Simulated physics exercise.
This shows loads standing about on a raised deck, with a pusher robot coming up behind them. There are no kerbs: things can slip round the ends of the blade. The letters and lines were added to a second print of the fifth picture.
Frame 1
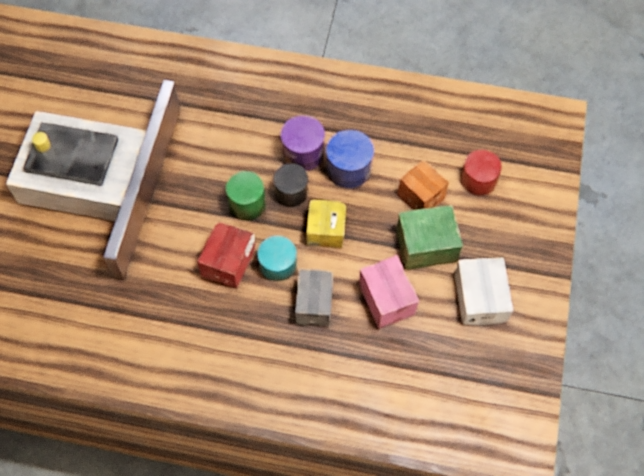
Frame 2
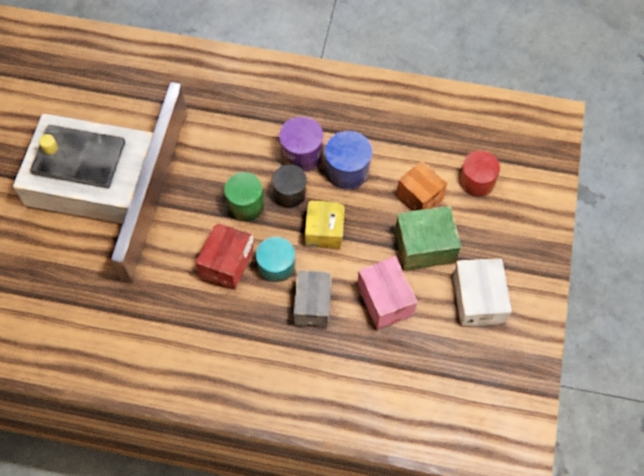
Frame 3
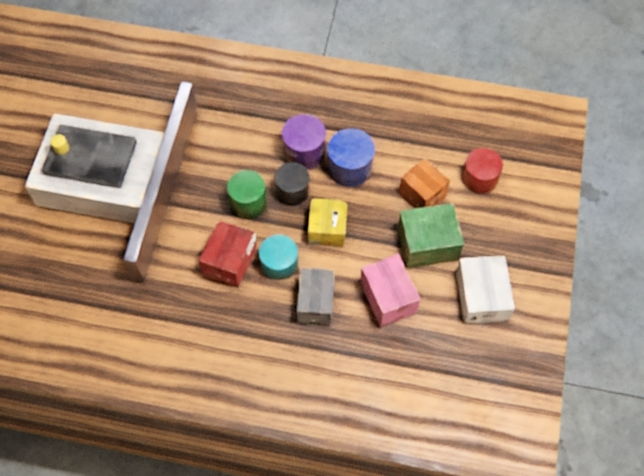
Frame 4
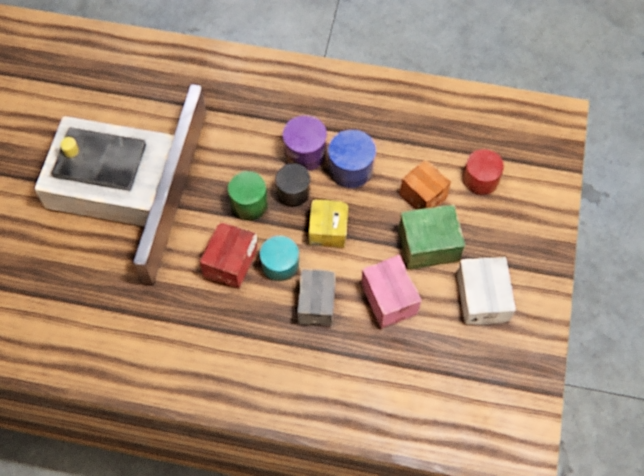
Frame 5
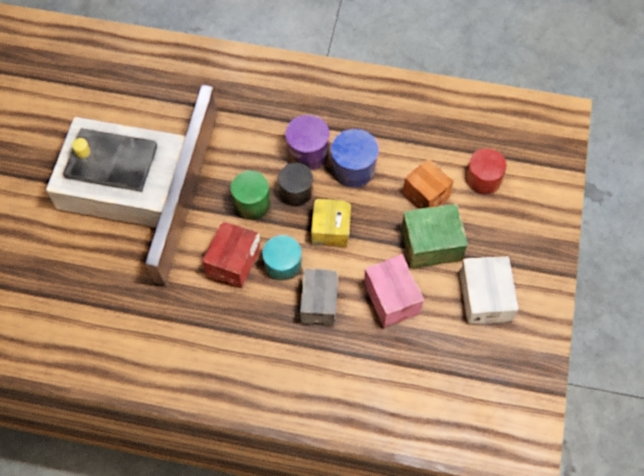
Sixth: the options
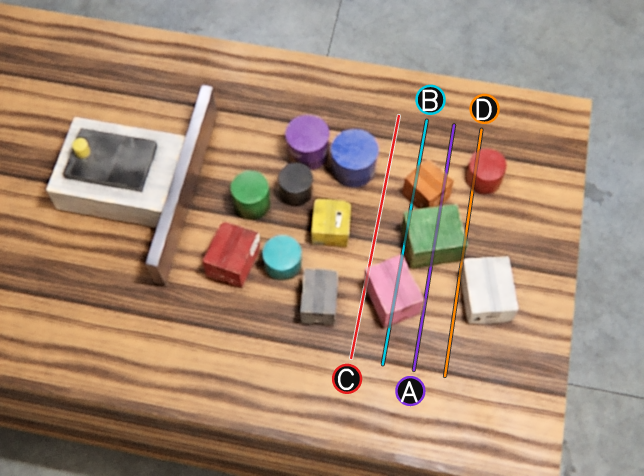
On a raised wooden deck, a pusher robot moves slowly right toward scattered coloured loads.
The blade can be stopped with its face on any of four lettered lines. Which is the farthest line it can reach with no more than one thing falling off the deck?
Up to line D.
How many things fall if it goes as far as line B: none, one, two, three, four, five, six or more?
In all, none.
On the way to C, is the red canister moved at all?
No.
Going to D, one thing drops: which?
It is the white box.
On the marked copy, A at (435, 240); B at (406, 234); C at (377, 229); D at (464, 245).
Taking D. A third of the way, robot (216, 177); purple pail (325, 145); grey box (335, 304).
Two thirds of the way, robot (319, 196); white box (511, 304); green crate (488, 247).
When it is over, robot (398, 210); white box over the edge; green crate (565, 266); one fallen.
As for the rest, A is within the limit but short; B is within the limit but short; C is within the limit but short.
